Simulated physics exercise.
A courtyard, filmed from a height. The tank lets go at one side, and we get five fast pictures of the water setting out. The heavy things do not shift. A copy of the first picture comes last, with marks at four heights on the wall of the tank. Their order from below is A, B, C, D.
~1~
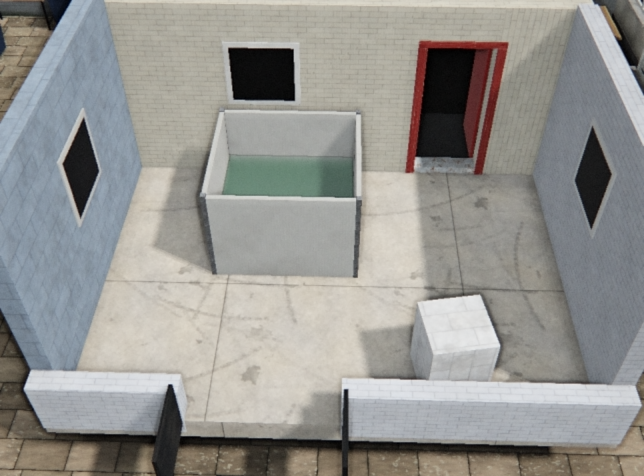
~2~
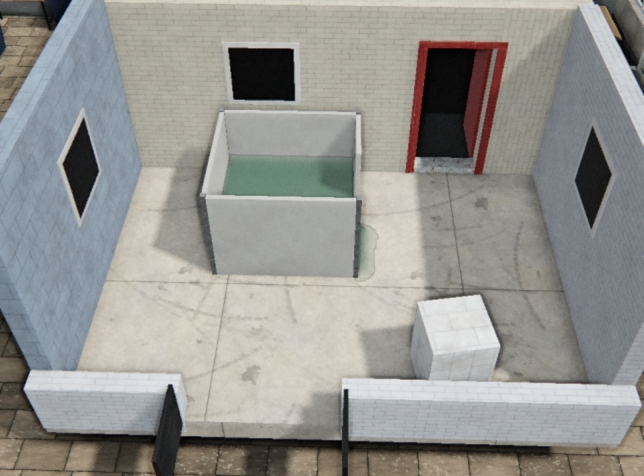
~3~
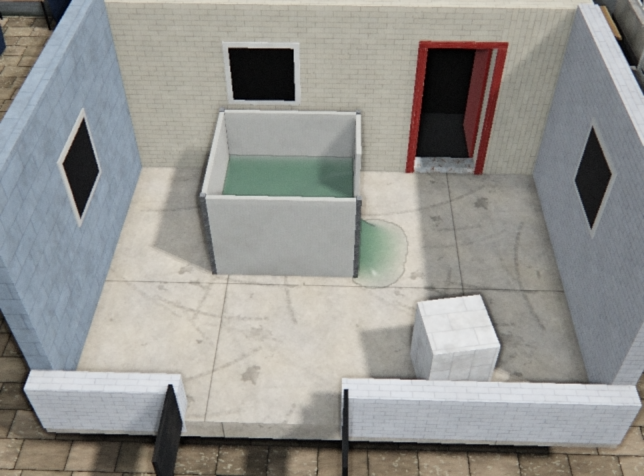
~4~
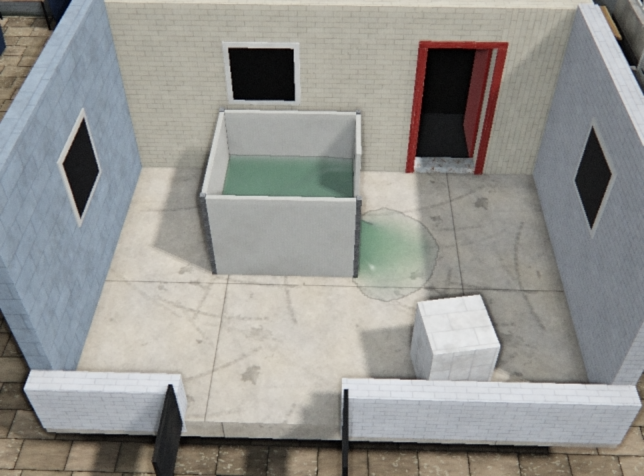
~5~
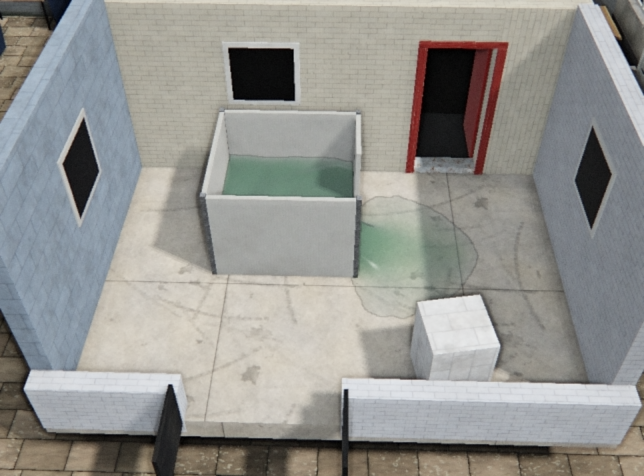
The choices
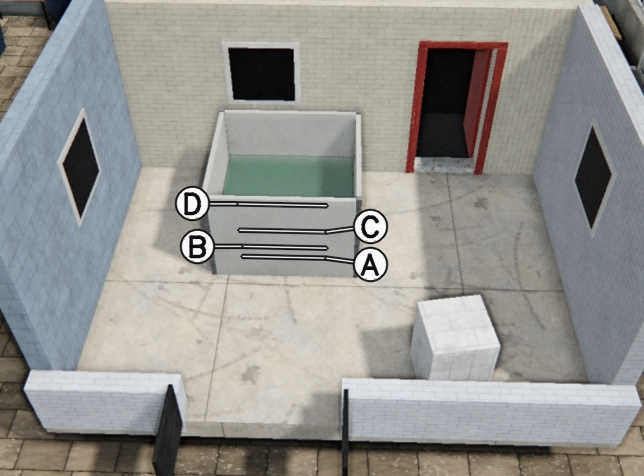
Green water seeps from the right side of a grey tank and spreads across the pale floor.
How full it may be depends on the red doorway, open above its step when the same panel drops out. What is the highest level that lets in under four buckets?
Use mark B.
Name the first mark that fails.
That is mark C.
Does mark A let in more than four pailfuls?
No.
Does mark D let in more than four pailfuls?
Yes.
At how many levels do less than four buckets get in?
Two of them.
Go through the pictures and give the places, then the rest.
Water in the tank at rest, its middle at (288, 195); foot of the red doorway at (444, 173); open gate at (261, 373), in the first picture.
Front seen at (355, 253), 1 % of the ground wet, in the second picture.
Front seen at (394, 228), 3 % of the ground wet, in the third picture.
Front seen at (420, 231), 7 % of the ground wet, in the fourth picture.
Front seen at (436, 217), 12 % of the ground wet, in the fifth picture.
On the marked copy, A at (284, 257); B at (283, 247); C at (282, 231); D at (281, 204); from the bottom up A, B, C, D.
If A is chosen, nothing gets over.
If B is chosen, a bucket or two gets in.
If C is chosen, about 10 bucketfuls get in.
If D is chosen, dozens of bucketfuls pour in.
